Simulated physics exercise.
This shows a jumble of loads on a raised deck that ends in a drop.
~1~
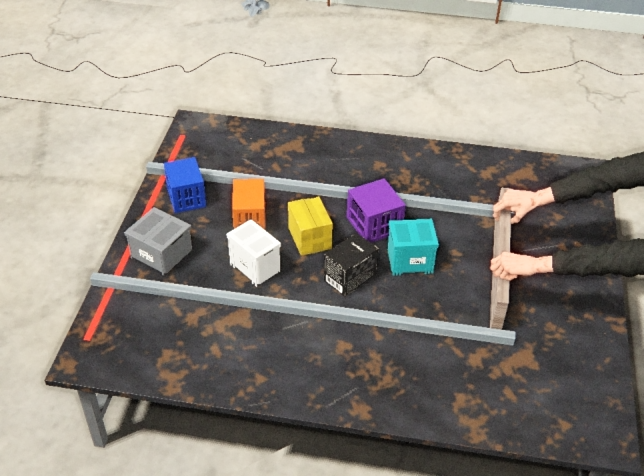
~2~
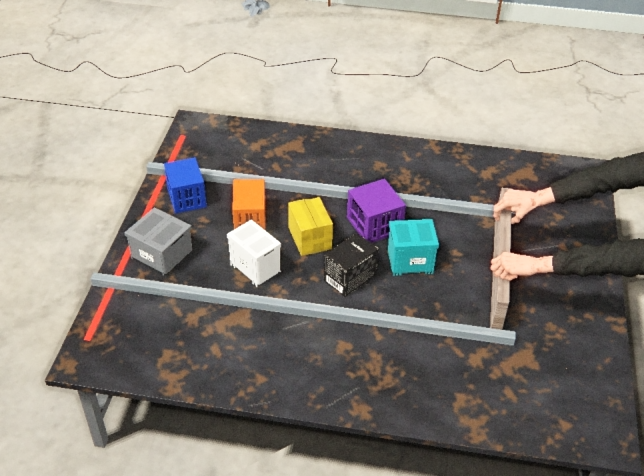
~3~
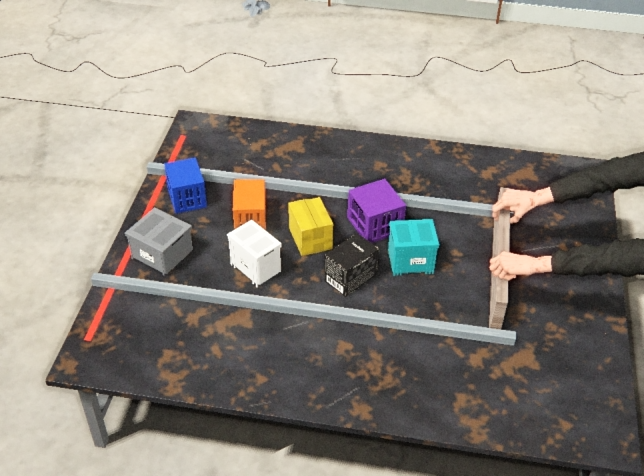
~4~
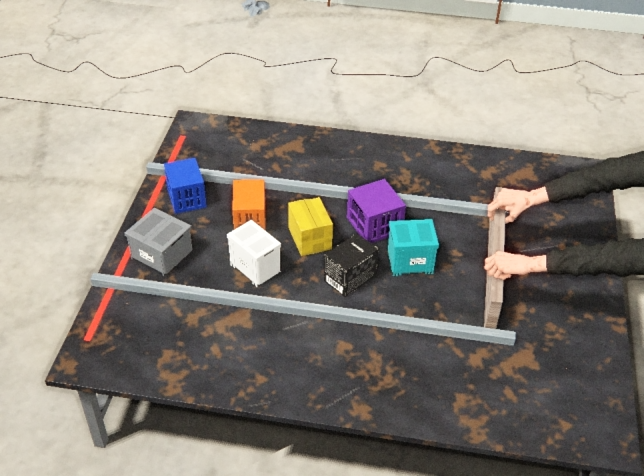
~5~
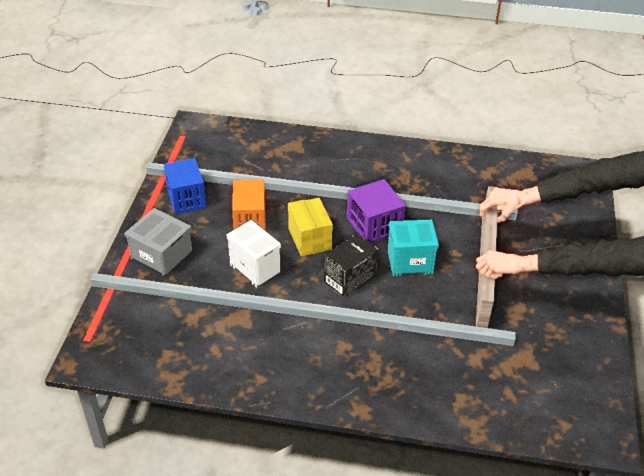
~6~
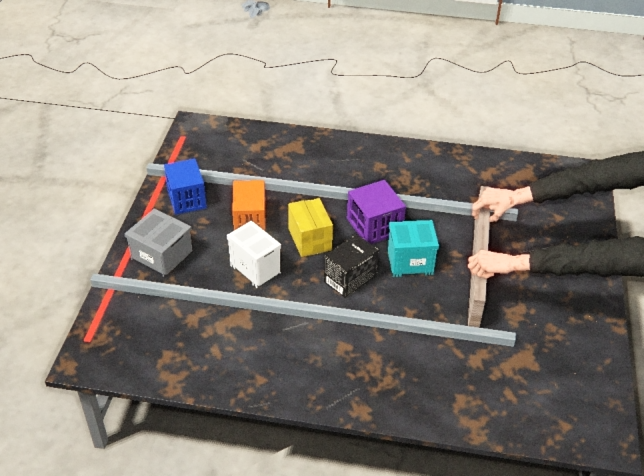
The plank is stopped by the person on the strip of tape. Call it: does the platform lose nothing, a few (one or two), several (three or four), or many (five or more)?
It loses many, five or more.
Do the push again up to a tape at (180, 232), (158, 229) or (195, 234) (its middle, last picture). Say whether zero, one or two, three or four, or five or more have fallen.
Three to four; more than four; either three or four.
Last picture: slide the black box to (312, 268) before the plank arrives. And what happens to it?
Result: It stays aboard.
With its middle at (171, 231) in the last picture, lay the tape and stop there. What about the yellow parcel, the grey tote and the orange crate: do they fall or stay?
In the end the yellow parcel drops, the grey tote drops and the orange crate drops.
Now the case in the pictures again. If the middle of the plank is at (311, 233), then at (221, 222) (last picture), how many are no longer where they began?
Counts: 6, 8.
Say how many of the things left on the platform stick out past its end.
The total comes out at 1.
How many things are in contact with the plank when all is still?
The answer is 1.
A little later, none off yet; grey tote at rest near (160, 243); blue crate at rest near (185, 186); orange crate at rest near (249, 208).
Next, none off yet; grey tote shifted a little near (137, 238); blue crate shifted about its own width near (151, 178); orange crate shifted well along near (172, 197).
When it is over, the number that fall off is five or more; down, turquoise tote, purple crate, yellow parcel, white tote, orange crate, blue crate and grey tote.
